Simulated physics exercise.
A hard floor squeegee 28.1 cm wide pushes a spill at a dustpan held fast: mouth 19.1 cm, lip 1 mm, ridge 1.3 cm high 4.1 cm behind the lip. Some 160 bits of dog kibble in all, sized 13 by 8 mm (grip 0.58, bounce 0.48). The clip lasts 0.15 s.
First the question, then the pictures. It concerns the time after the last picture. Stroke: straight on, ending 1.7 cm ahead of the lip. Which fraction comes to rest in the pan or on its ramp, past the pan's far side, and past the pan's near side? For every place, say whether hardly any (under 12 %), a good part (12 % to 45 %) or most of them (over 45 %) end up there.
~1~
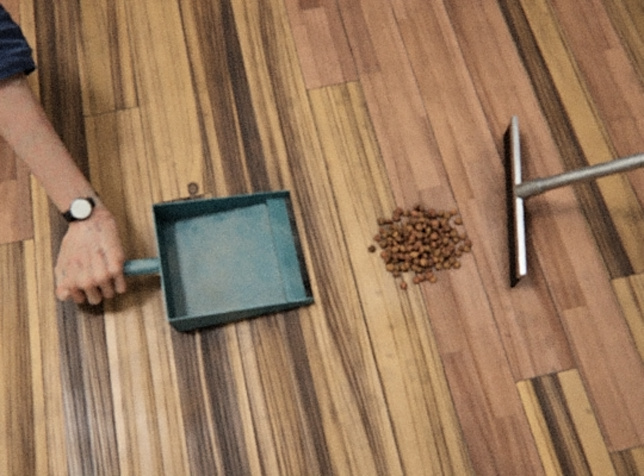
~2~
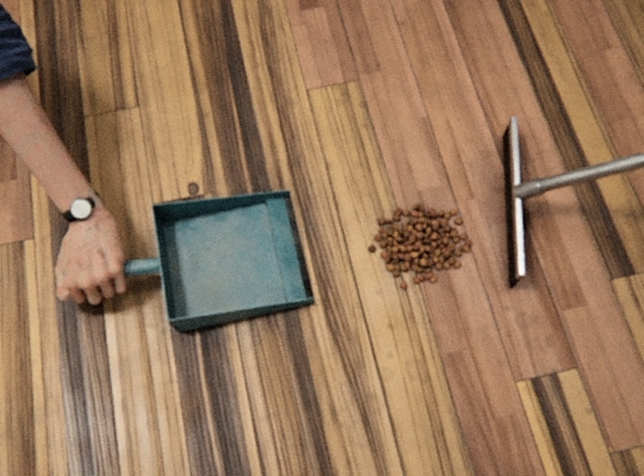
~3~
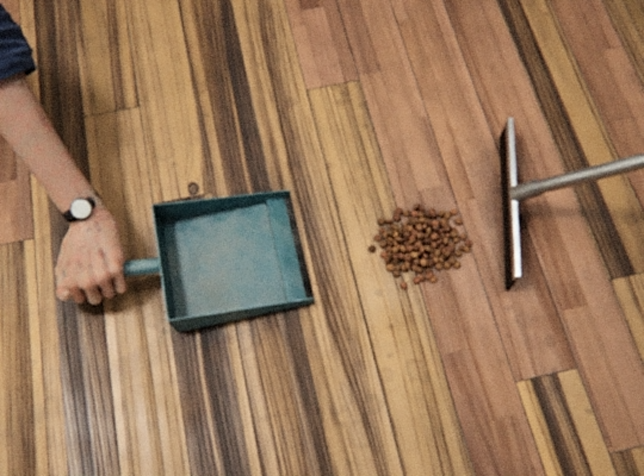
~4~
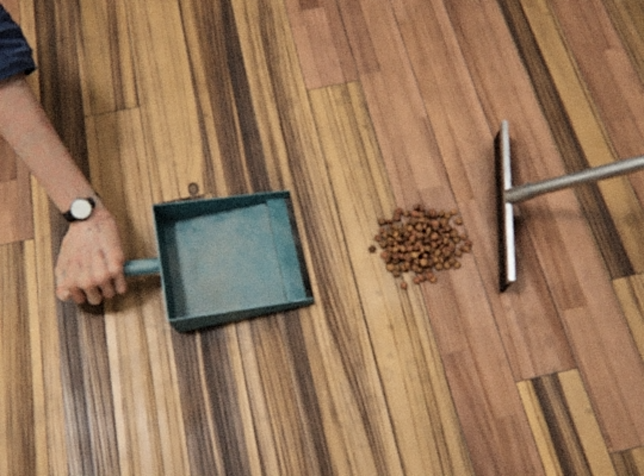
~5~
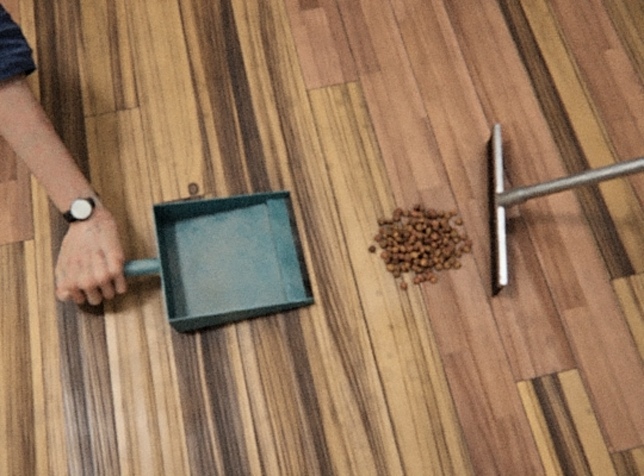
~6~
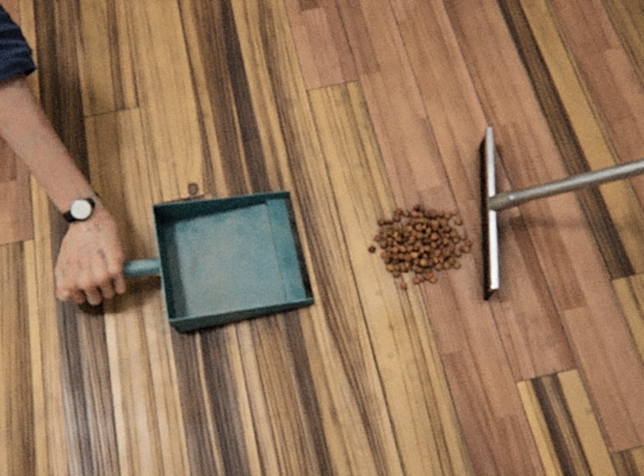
Pan: Hardly any; far side: Hardly any; near side: A good part.
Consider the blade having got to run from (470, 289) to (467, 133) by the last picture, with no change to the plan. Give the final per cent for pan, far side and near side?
Split: Pan = 20, far = 5, near = 10.
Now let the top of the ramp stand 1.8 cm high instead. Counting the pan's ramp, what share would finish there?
That would give something like 0 per cent.
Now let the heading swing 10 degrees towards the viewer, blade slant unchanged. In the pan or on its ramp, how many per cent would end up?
Roughly 0 percent.
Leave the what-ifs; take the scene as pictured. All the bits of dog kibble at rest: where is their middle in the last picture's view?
Approximately (326, 260) in the last view.
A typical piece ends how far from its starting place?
About 16 cm.
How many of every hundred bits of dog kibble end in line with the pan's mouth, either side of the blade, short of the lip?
That works out near 80 percent.
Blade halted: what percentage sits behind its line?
About 0 percent.
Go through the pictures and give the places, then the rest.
Blade from (521, 275) to (513, 121), moved 0.0 cm, 0 of the pieces shifted so far; middle of the pieces at (420, 239); pan at (224, 264), in the first frame.
Blade from (520, 275) to (512, 122), moved 0.2 cm, 0 of the pieces shifted so far; middle of the pieces at (420, 239), in the second frame.
Blade from (516, 277) to (509, 123), moved 0.9 cm, 0 of the pieces shifted so far; middle of the pieces at (420, 239), in the third frame.
Blade from (510, 280) to (503, 126), moved 2.0 cm, 0 of the pieces shifted so far; middle of the pieces at (420, 239), in the fourth frame.
Blade from (502, 284) to (496, 129), moved 3.5 cm, 0 of the pieces shifted so far; middle of the pieces at (420, 240), in the fifth frame.
Blade from (493, 288) to (488, 133), moved 4.9 cm, 0 of the pieces shifted so far; middle of the pieces at (420, 240); pan at (224, 265), in the sixth frame.
Then, 0.24 s after the last picture, middle of the blade 18 cm from the lip; 0 % over the lip, far side 0 %, near side 10 %.
Then, 0.41 s after the last picture, middle of the blade 10 cm from the lip; 0 % over the lip, far side 0 %, near side 15 %.
Then, 0.69 s after the last picture, middle of the blade 6 cm from the lip; 0 % over the lip, far side 0 %, near side 15 %.
In the end, pan 0 %, far side 0 %, near side 15 %, in front of the lip or behind the blade 80 %.
